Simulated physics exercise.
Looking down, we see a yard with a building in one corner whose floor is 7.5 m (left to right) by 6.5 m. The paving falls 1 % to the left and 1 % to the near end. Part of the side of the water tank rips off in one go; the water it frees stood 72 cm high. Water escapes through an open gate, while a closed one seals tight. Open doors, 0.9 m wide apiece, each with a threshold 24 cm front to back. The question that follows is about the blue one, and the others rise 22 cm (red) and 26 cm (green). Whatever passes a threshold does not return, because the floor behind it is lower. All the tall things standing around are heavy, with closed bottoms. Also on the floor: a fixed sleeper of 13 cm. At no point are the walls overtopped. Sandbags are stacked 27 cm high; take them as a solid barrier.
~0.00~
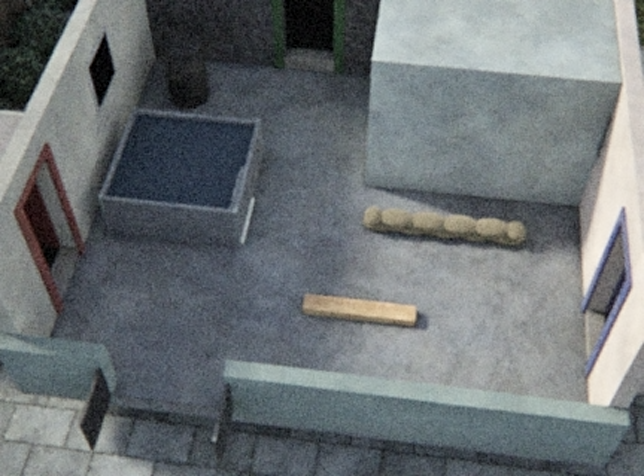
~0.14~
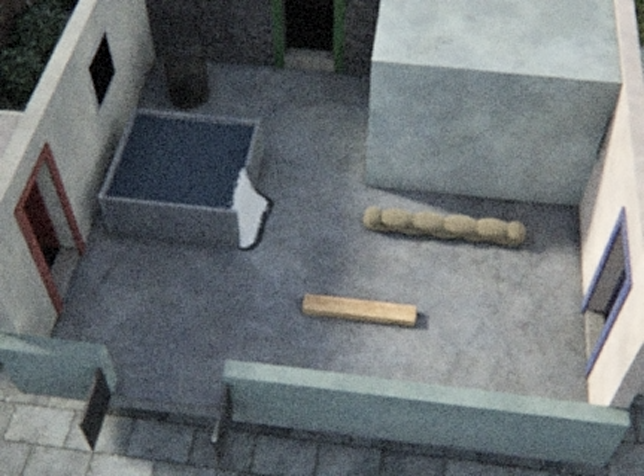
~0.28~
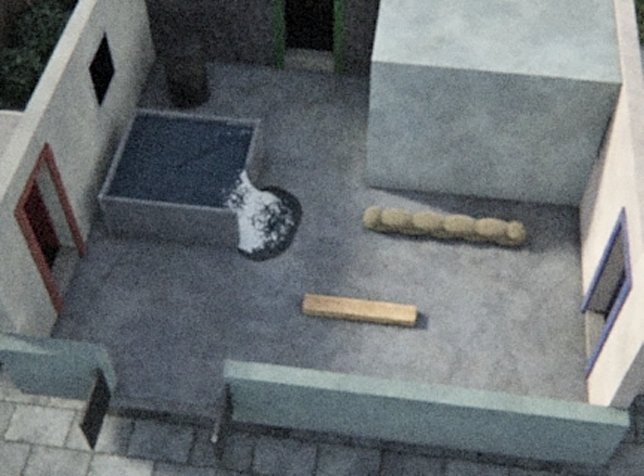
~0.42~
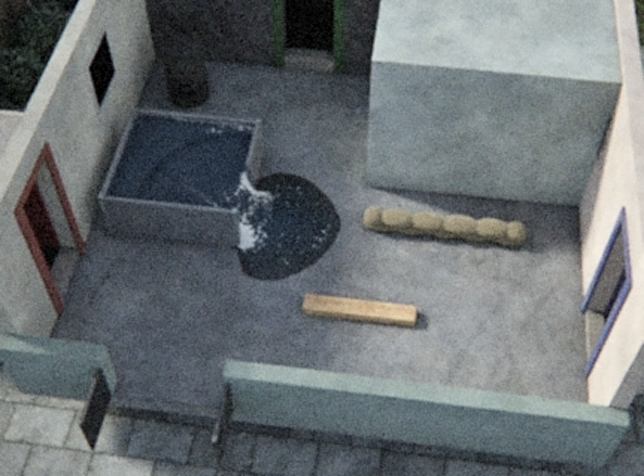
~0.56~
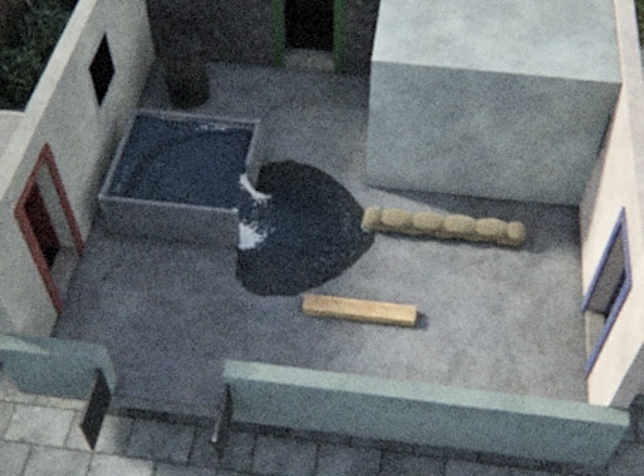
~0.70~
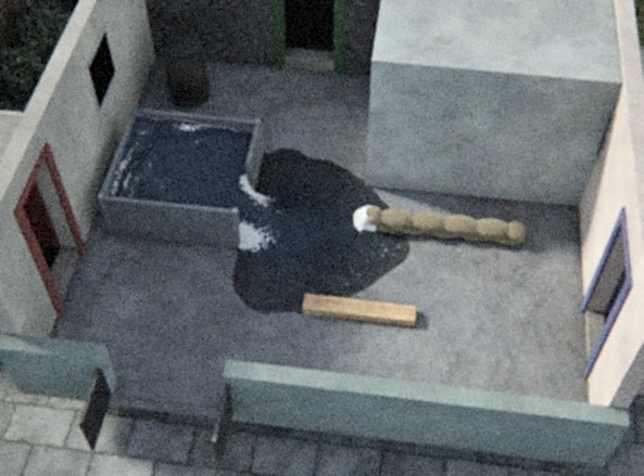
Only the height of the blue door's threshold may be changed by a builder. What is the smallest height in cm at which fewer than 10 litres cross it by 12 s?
About 21 cm.
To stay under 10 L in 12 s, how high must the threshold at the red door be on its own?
Red door, minimum about 10.0 cm.
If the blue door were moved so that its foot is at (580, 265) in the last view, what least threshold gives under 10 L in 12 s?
Roughly 18 cm, give or take.
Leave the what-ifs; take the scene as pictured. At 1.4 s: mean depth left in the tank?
The average depth is some 50 cm.
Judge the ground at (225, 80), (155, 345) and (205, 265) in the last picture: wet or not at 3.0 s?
Point by point: Bone dry, then bone dry, then bone dry.
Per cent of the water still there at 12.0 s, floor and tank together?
I'd estimate some 90 in a hundred.
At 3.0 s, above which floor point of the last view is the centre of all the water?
Around (306, 232).
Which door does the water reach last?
That would be the red door, last of all.
After 1.4 s water covers 30 % of the floor, deepest (36 cm) near (256, 224); it has not reached the blue door.
After 3.0 s water covers 50 % of the floor, deepest (28 cm) near (583, 434); 22 cm at the blue door, 54 litres in over its 11 cm threshold.
After 12.0 s water covers 95 % of the floor, deepest (12 cm) near (38, 369); 5 cm at the blue door, 137 litres in over its 11 cm threshold.
At the blue door as built, the water arrived by 1.9 s and peaked near 24 cm at 2.4 s.
Run again over the same 12 s with other heights there, 24 litres in over 18.5 cm, 2 litres over 24.5 cm. The limit of 10 litres is kept from about 21 cm up.
